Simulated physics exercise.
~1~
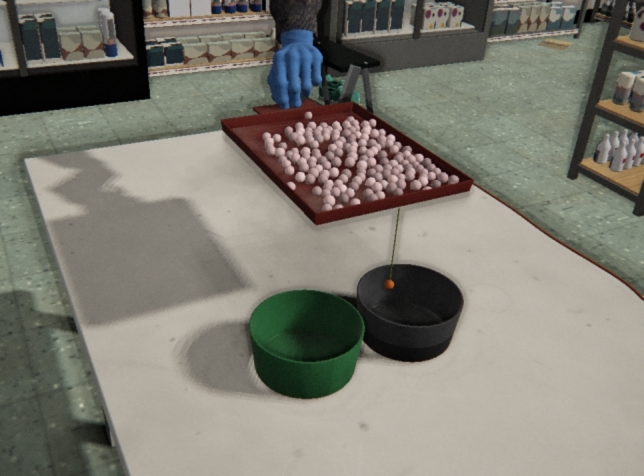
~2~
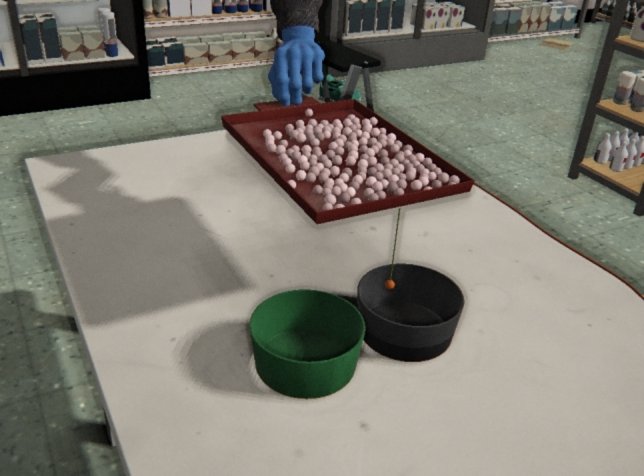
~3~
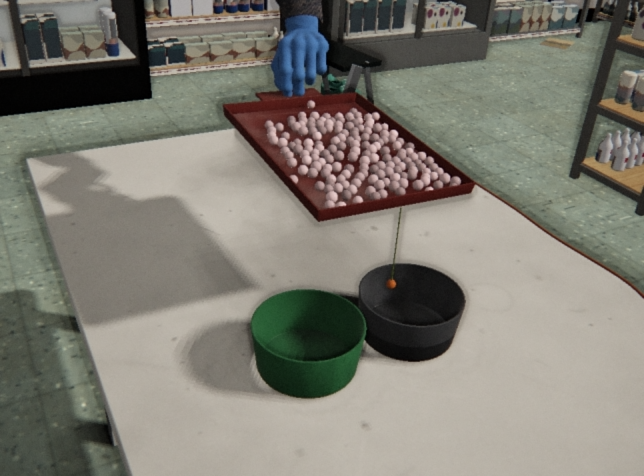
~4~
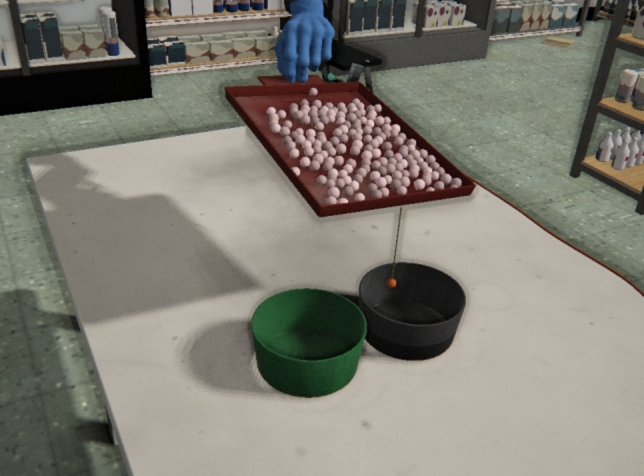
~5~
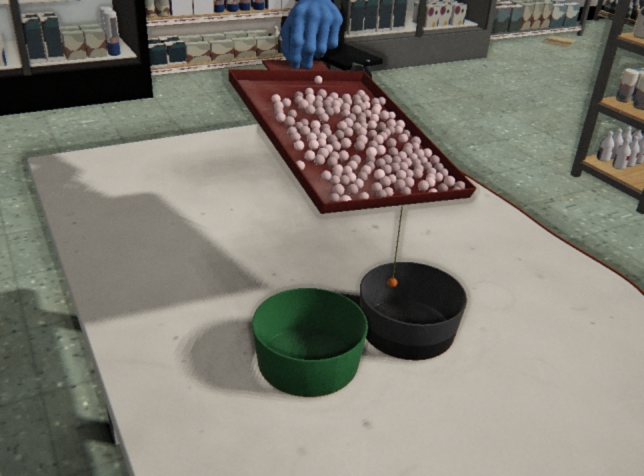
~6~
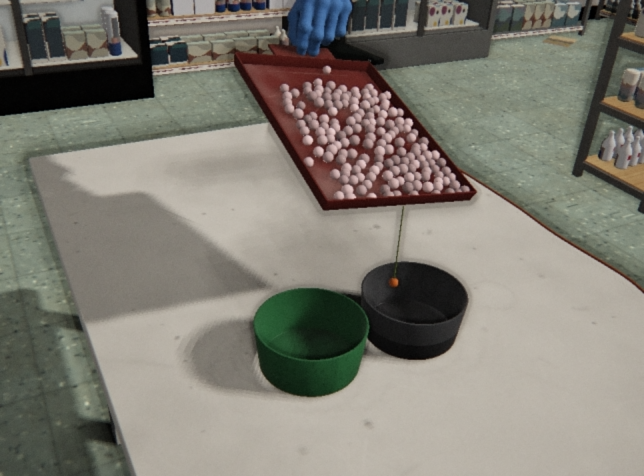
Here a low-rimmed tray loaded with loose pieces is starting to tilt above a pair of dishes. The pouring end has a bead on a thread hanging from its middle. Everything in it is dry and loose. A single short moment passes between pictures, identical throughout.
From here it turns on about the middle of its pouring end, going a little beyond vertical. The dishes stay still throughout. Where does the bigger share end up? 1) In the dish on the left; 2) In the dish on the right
Option 2: In the dish on the right.
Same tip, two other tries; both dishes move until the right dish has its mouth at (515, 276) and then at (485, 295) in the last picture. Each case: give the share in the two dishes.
The first comes to 70 percent and the second to 80 percent.
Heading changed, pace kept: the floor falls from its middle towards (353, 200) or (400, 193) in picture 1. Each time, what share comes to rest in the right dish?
First case: 10 %; second case: 40 %.
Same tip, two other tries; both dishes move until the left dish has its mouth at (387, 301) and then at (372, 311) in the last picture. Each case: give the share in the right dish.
Around 80 % followed by around 90 %.
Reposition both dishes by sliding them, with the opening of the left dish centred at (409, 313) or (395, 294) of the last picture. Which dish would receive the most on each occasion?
Results - the dish on the right side first, the dish on the right side second.
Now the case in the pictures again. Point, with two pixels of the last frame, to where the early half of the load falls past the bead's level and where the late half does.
I'd place the first part at (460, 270) and the rest at (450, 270).
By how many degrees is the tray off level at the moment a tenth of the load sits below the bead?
Angle: Approx. 85 degrees.
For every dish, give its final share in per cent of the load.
In the left dish 0 per cent comes to rest, in the right dish 50 per cent.
Just after the last frame, tray tipped steeply; almost all on the tray; just a few in the right dish; just a few in the air.
A moment on, tray tipped past a quarter turn; roughly a quarter on the tray; roughly a third in the right dish; roughly a third outside both; roughly a quarter in the air.
Further on, tray tipped past a quarter turn; roughly half in the right dish; roughly half outside both.
When it is over, tray tipped past a quarter turn; not one in the left dish; roughly half in the right dish; roughly half outside both.
